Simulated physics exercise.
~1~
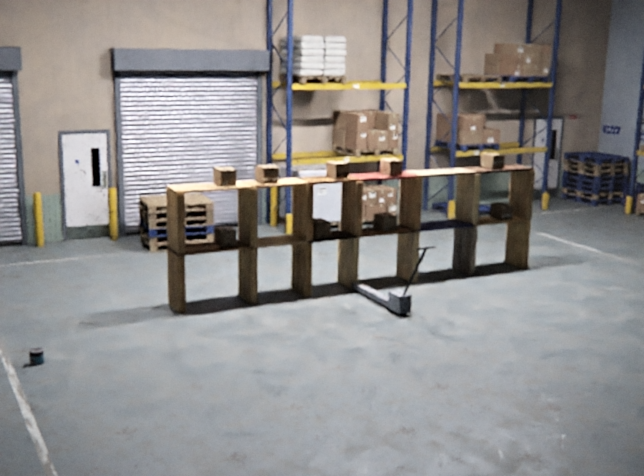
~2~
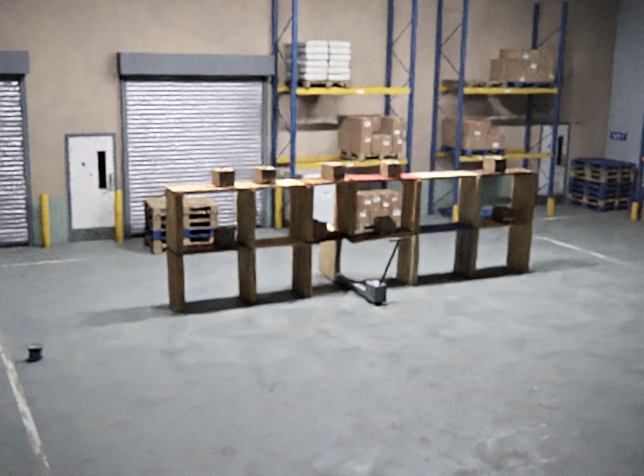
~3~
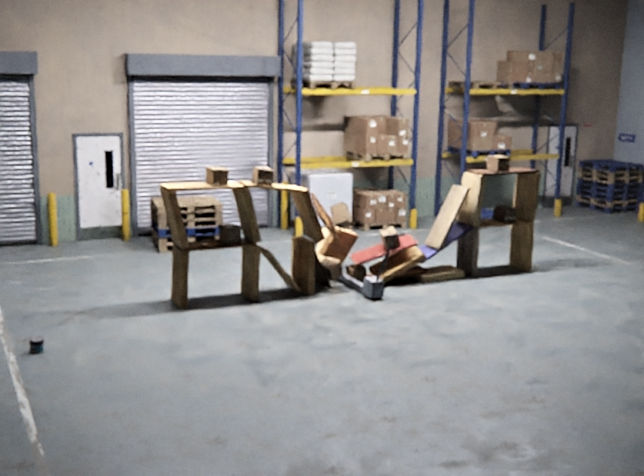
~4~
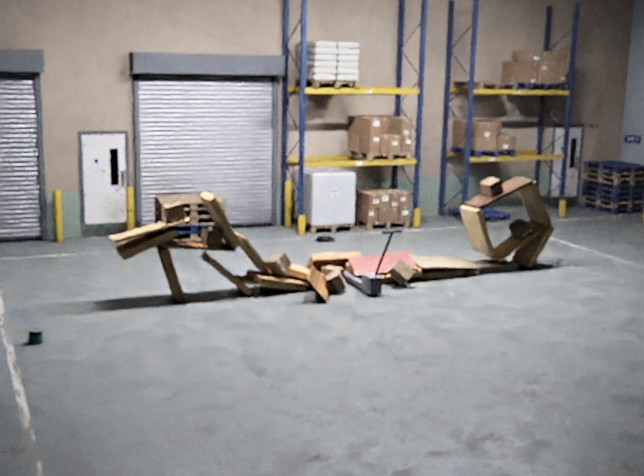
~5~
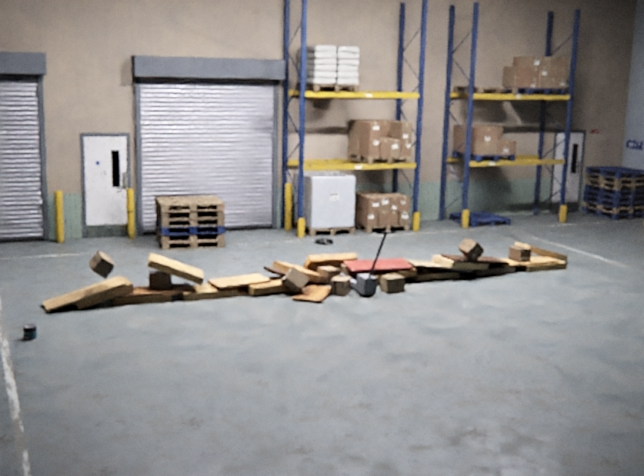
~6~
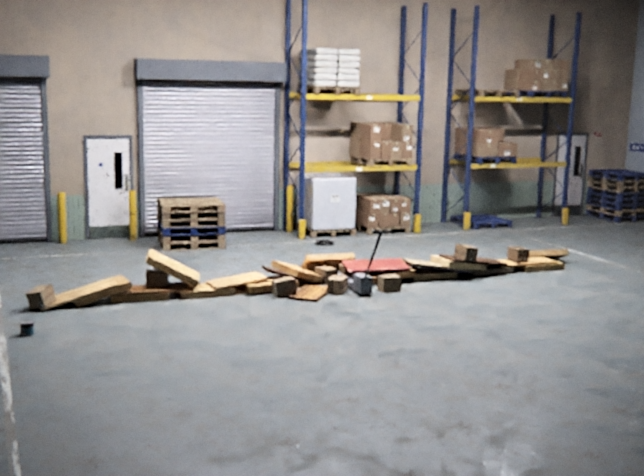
A long two-tier timber rack buckles near a floor jack, then collapses entirely into scattered boards.
